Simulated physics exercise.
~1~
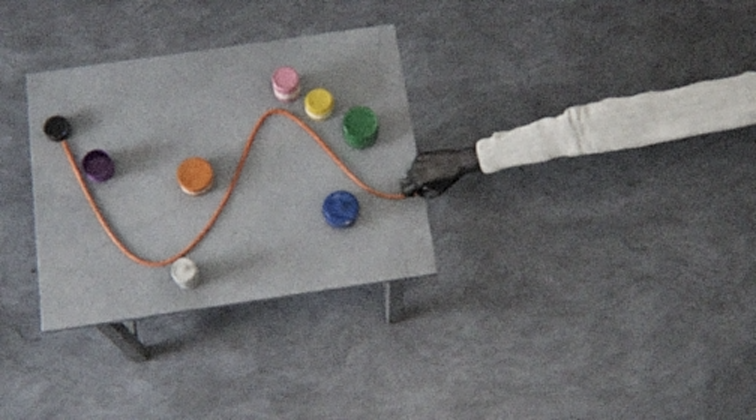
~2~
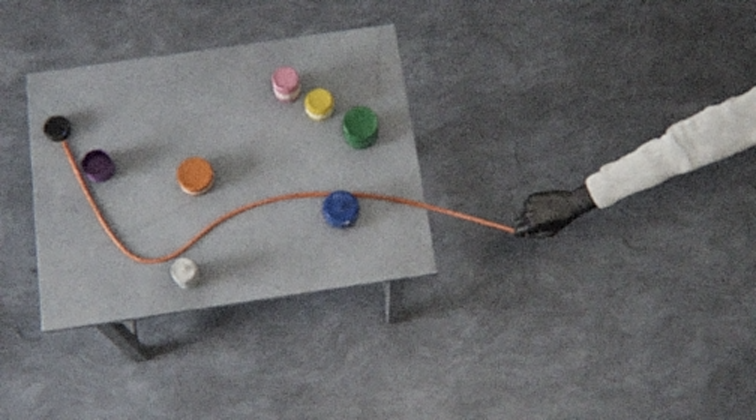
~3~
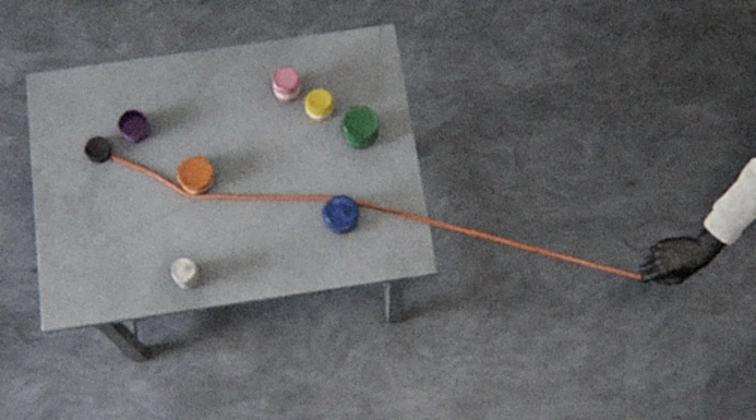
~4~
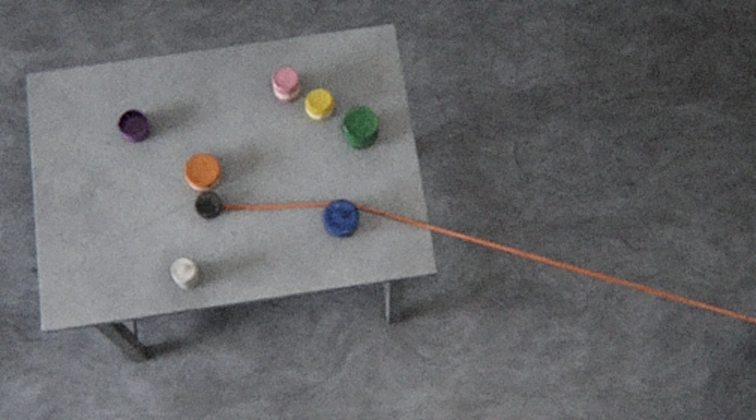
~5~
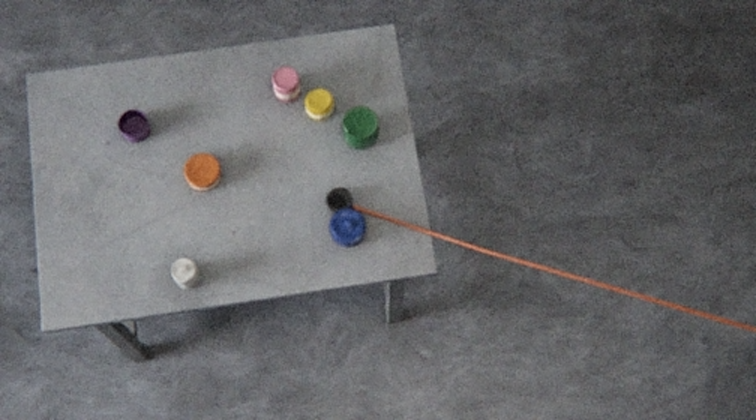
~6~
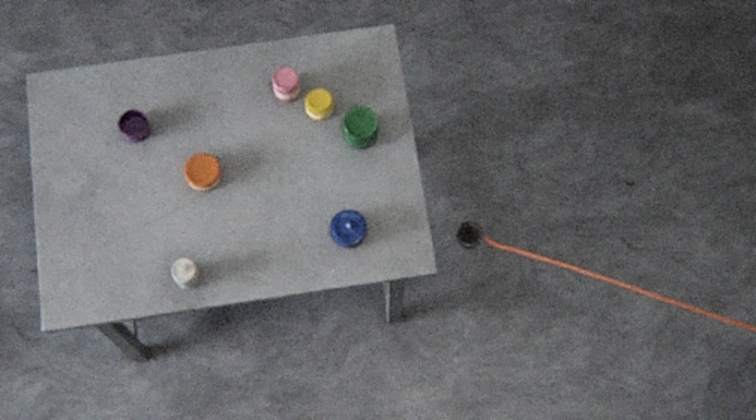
Black puck on an orange cord being pulled rightward by a gloved hand, nudging purple and blue pots before sliding off the table.
